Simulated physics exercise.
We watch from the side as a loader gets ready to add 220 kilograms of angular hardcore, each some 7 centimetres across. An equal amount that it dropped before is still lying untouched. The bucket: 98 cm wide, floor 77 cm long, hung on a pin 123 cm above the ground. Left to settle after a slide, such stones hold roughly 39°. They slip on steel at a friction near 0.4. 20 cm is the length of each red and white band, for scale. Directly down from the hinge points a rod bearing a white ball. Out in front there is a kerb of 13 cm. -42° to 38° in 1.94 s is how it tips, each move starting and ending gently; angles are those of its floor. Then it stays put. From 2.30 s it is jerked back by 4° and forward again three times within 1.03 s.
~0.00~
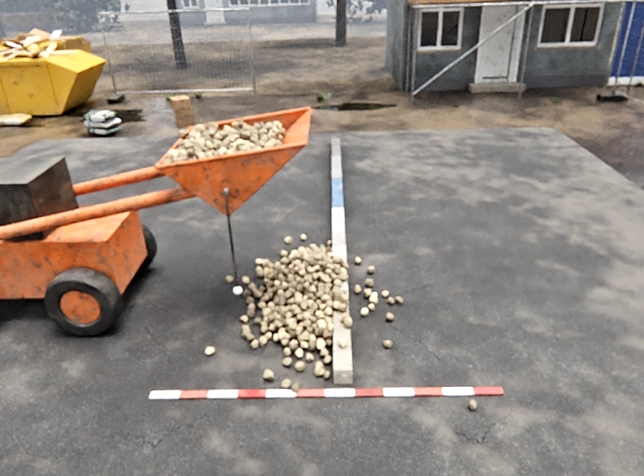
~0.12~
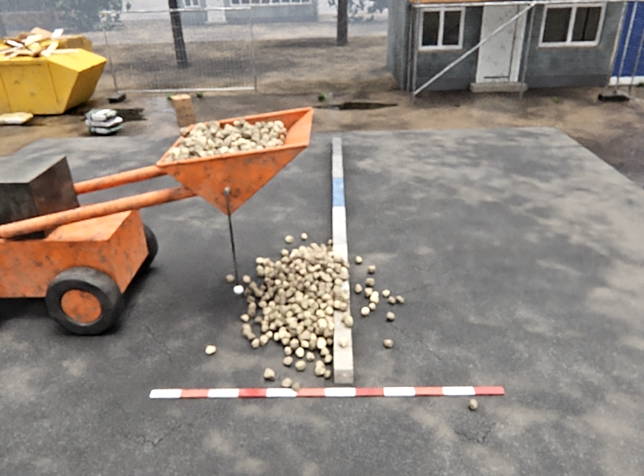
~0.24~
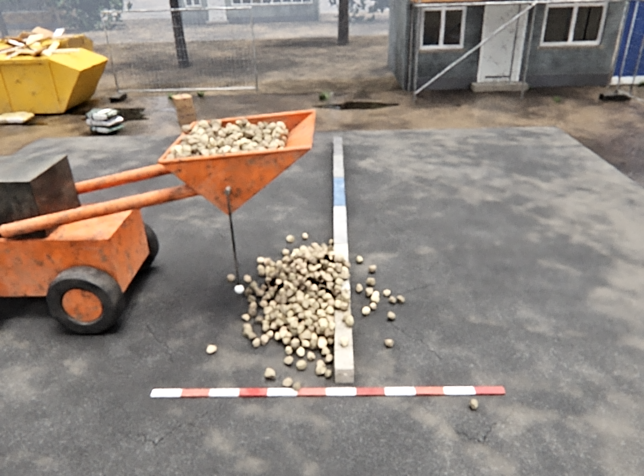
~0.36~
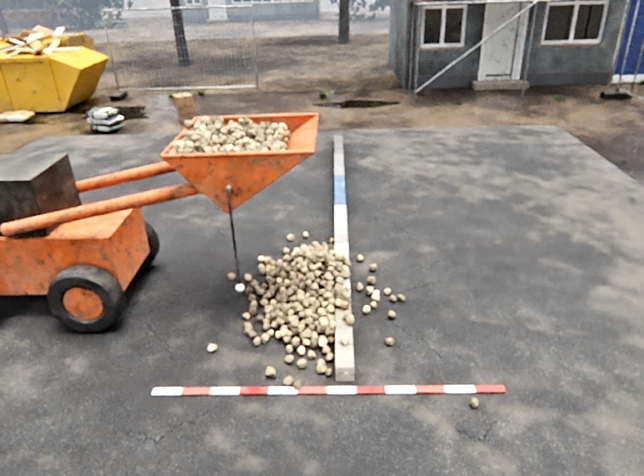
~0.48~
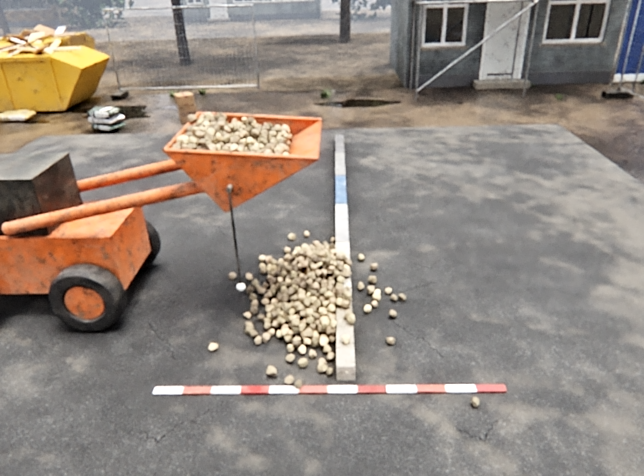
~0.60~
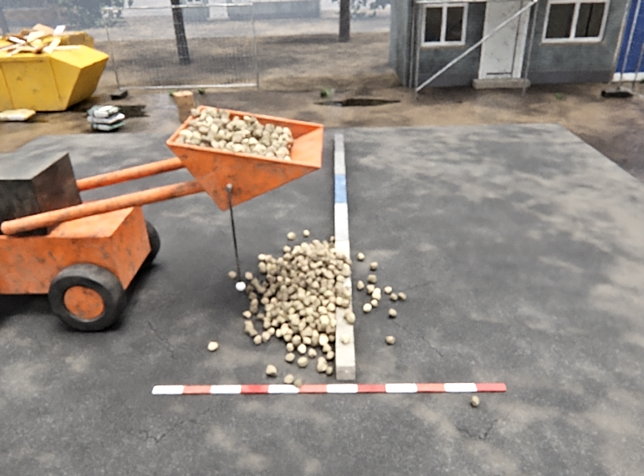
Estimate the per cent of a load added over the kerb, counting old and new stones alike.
Roughly 72 per cent of a load is added.
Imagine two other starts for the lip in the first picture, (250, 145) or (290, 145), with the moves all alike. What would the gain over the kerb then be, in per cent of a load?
About 5 and 50 per cent.
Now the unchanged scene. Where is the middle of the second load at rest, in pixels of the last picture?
Around (367, 285).
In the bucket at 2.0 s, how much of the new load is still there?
It holds some 40 percent.
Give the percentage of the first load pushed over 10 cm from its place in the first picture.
Roughly 5 percent.
After 1.5 s the floor is at 26°; in per cent of one load, 100 in the bucket, 97 on this side of the kerb, 3 over the kerb; the foremost stones are at (396, 308).
After 2.0 s the floor is at 38°; in per cent of one load, 38 in the bucket, 149 on this side of the kerb, 13 over the kerb; the foremost stones are at (401, 313).
After 3.8 s the floor is at 38°; in per cent of one load, 0 in the bucket, 125 on this side of the kerb, 75 over the kerb; the foremost stones are at (461, 276).
After 6.2 s the floor is at 38°; in per cent of one load, 0 in the bucket, 125 on this side of the kerb, 75 over the kerb; the foremost stones are at (461, 276). Net gain over the kerb, 72.
